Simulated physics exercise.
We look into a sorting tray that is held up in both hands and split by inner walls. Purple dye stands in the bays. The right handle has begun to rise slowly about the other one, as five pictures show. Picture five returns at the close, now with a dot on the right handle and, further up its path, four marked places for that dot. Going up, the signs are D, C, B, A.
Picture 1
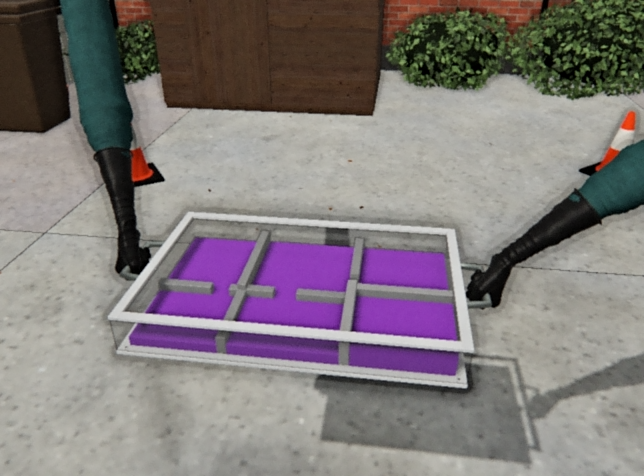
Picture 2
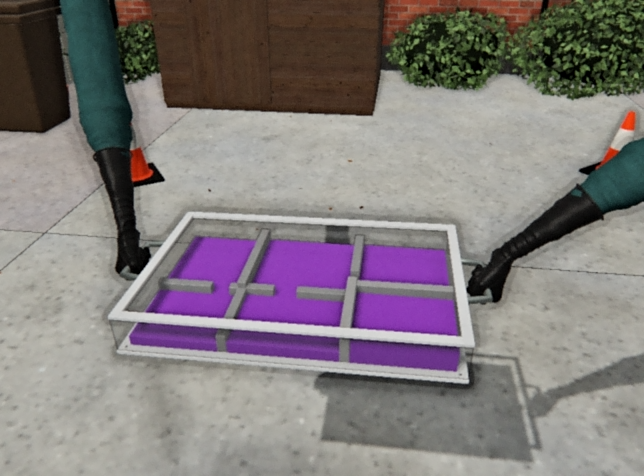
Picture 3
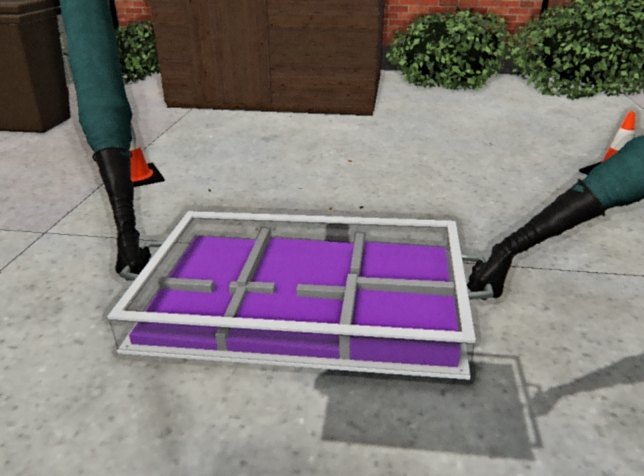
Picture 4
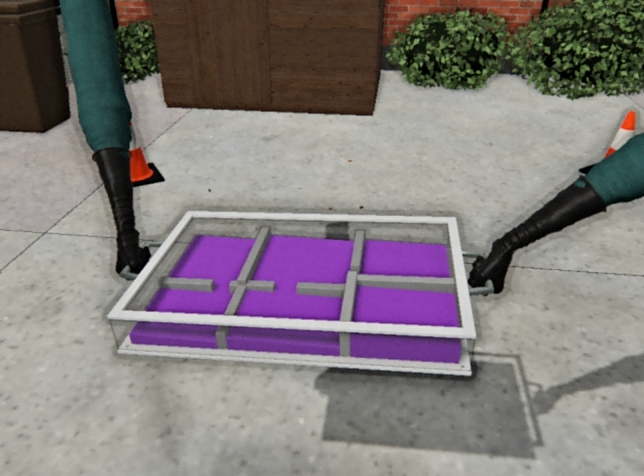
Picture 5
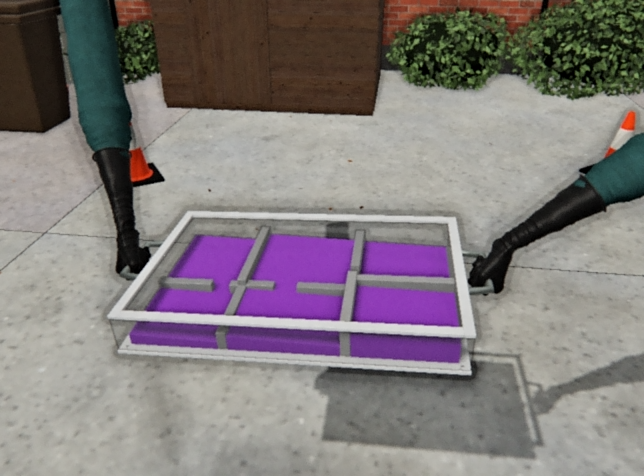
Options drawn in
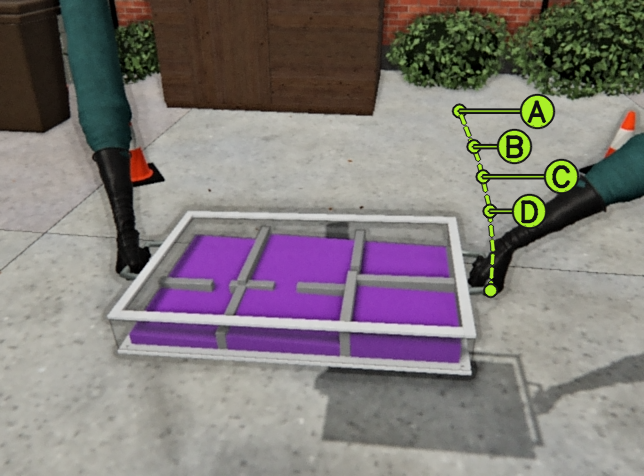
Two arms in teal sleeves and black gloves hold a clear, white-edged tray above sunlit grey pavement, seen from above at an angle. Purple dye lies between the tray's grey inner walls, with brown boxes, green bushes, brick and orange cones behind. The right hand rises very slightly, tilting the tray faintly down to the left, while the dye barely changes and the view stays still.
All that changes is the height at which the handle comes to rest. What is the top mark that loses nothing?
D will do.
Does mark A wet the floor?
Yes.
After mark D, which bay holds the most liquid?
That is the back left bay.
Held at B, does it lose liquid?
Yes, it does.
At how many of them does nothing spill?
One of them.
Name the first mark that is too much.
That would be C.
In lime, A at (459, 111); B at (474, 146); C at (483, 176); D at (489, 211).
Choosing A, about 38 % goes over the rim.
Choosing B, about 24 % goes over the rim.
Choosing C, about 9 % goes over the rim.
Choosing D, nothing spills; the back left bay holds the most.
